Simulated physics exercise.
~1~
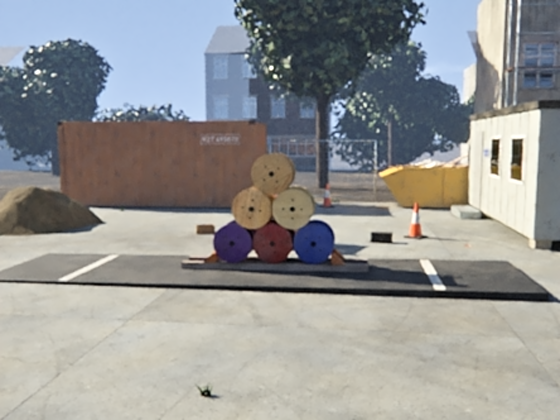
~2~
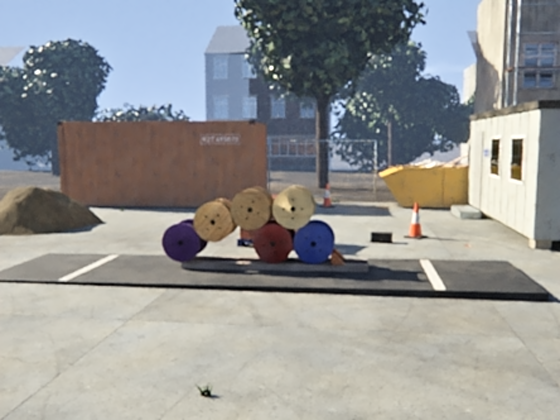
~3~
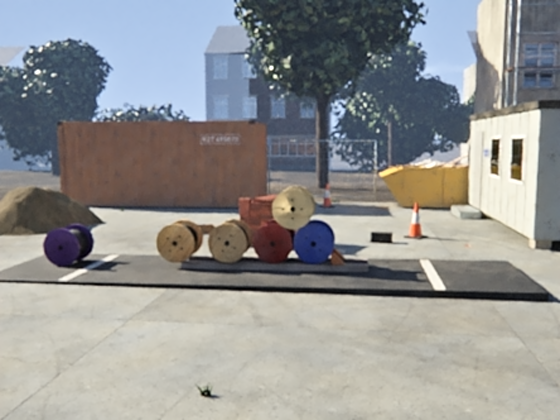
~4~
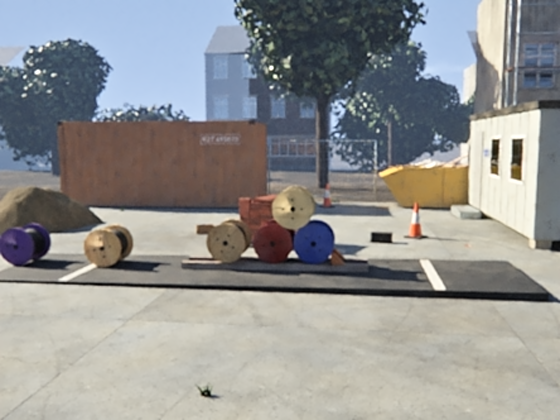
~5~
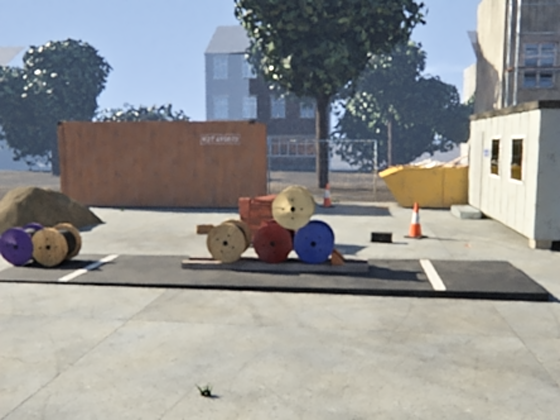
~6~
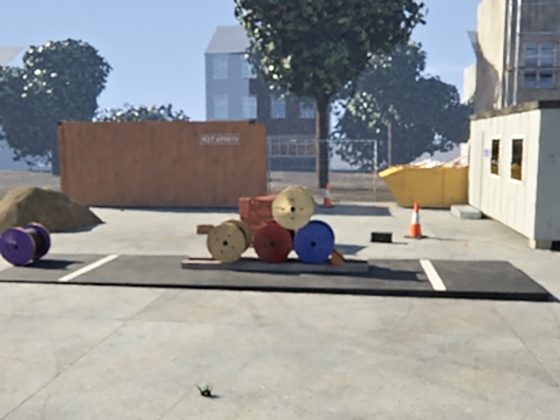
At first, six cable reels sit end-on in a pyramid on low supports, with purple, red and blue along the bottom and wooden-coloured ones above. The purple reel rolls out to the left and the upper reels sag down after it. Purple carries on past the left white line, while two tan reels drop to the bottom row beside red. The outer tan reel then rolls left too, crossing the line and coming up beside purple. By the end it is out of view, purple rests beyond the line, and a pale reel stays perched above red and blue.
